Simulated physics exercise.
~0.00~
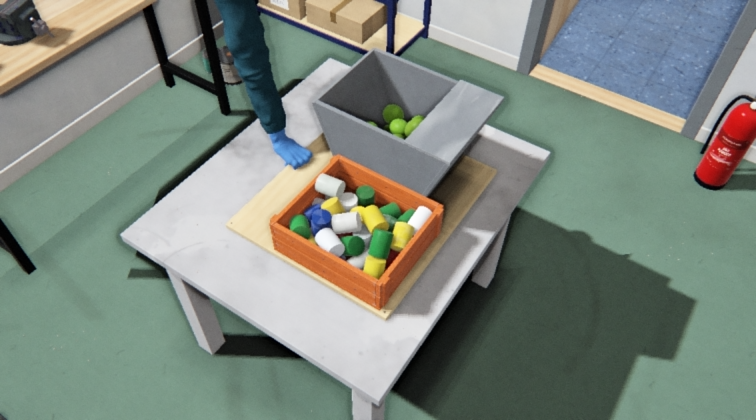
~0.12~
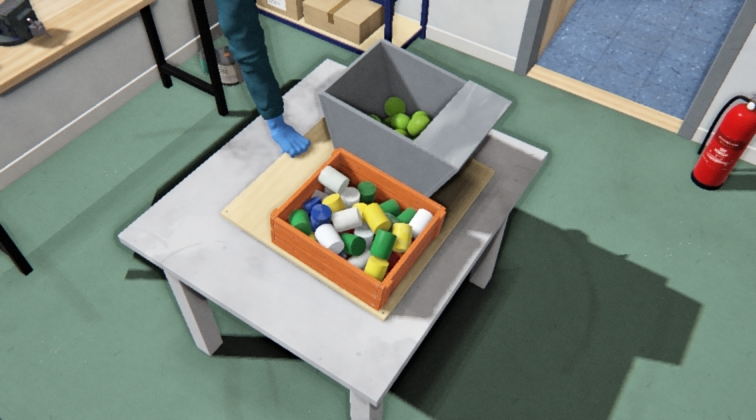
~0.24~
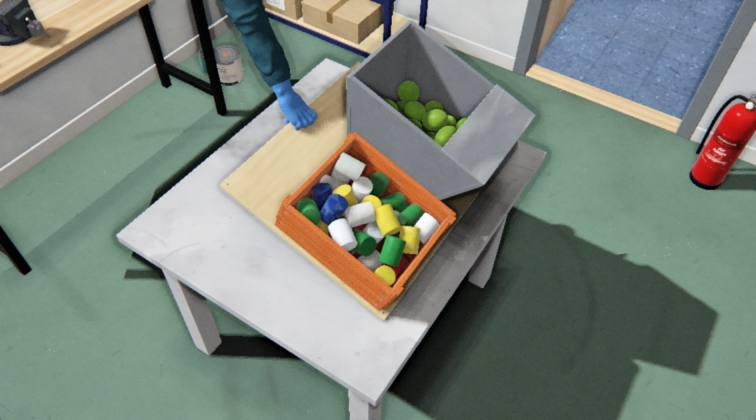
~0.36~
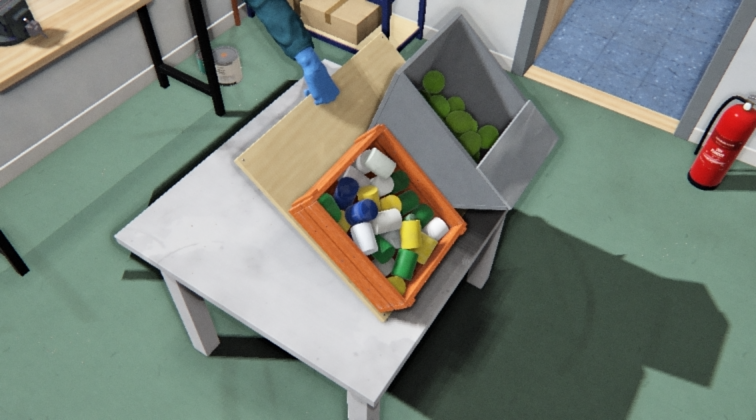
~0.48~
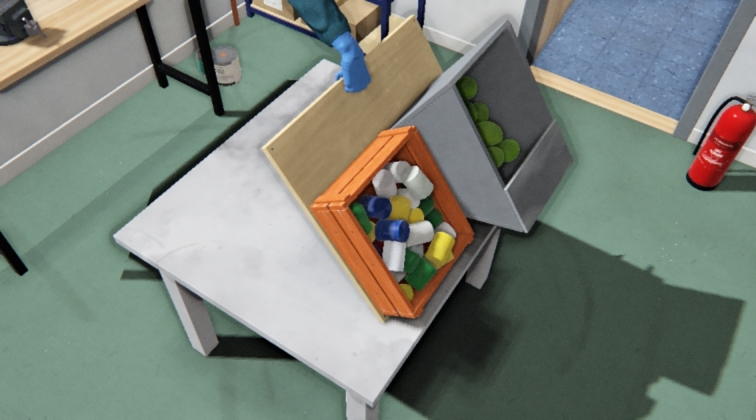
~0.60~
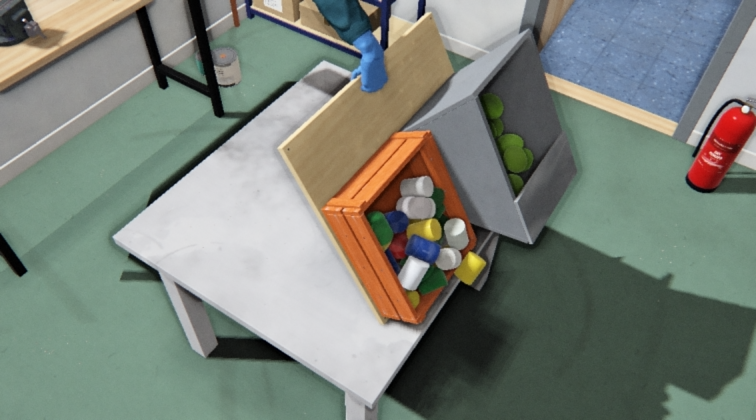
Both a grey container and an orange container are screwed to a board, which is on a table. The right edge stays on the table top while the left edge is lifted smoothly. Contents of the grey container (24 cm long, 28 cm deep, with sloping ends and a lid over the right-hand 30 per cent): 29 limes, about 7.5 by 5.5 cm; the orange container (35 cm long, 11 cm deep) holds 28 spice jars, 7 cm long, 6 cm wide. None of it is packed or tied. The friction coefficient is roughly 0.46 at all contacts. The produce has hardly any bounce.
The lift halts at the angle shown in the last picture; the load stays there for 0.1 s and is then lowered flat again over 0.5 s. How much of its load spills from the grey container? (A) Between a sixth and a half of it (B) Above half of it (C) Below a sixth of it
C, below a sixth of it.
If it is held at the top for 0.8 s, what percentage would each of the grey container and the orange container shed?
With that change, grey container sheds 0 percent and orange container sheds 40 percent.
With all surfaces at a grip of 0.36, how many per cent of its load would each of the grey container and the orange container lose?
Grey container 0, orange container 20 per cent.
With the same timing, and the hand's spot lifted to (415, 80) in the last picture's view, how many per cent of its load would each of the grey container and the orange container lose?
In that setup the grey container sheds 0 per cent of its load, while the orange container sheds 50 per cent.
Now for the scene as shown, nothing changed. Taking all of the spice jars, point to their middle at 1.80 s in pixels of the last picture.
At about (374, 258) in pixels.
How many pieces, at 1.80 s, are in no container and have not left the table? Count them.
About 0.
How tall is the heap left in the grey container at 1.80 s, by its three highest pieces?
It reaches close to 21 cm.
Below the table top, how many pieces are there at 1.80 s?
The number is close to 8.
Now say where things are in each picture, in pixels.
In the first frame (we follow the rim corner now nearest the camera), grey container at (447, 161); orange container at (377, 282); tilt 0°; nothing out yet.
Grey container at (455, 166); orange container at (380, 285); tilt 6°, in the second frame.
Grey container at (481, 181); orange container at (392, 291); tilt 21°, in the third frame.
Grey container at (507, 205); orange container at (405, 302); tilt 39°, in the fourth frame.
Grey container at (524, 227); orange container at (414, 313); tilt 54°, in the fifth frame.
Grey container at (529, 239); orange container at (418, 319); tilt 60°; nothing out yet, in the sixth frame.
After 0.79 s, tilt 55°; 0 of 29 out of the grey container and 5 of 28 out of the orange container.
After 1.03 s, tilt 16°; 0 of 29 out of the grey container and 7 of 28 out of the orange container.
After 1.37 s, tilt 0°; 0 of 29 out of the grey container and 7 of 28 out of the orange container.
Final count (at 1.80 s), 0 of 29 out of the grey container and 7 of 28 out of the orange container. Asked share, 0 of 29, 0 per cent.
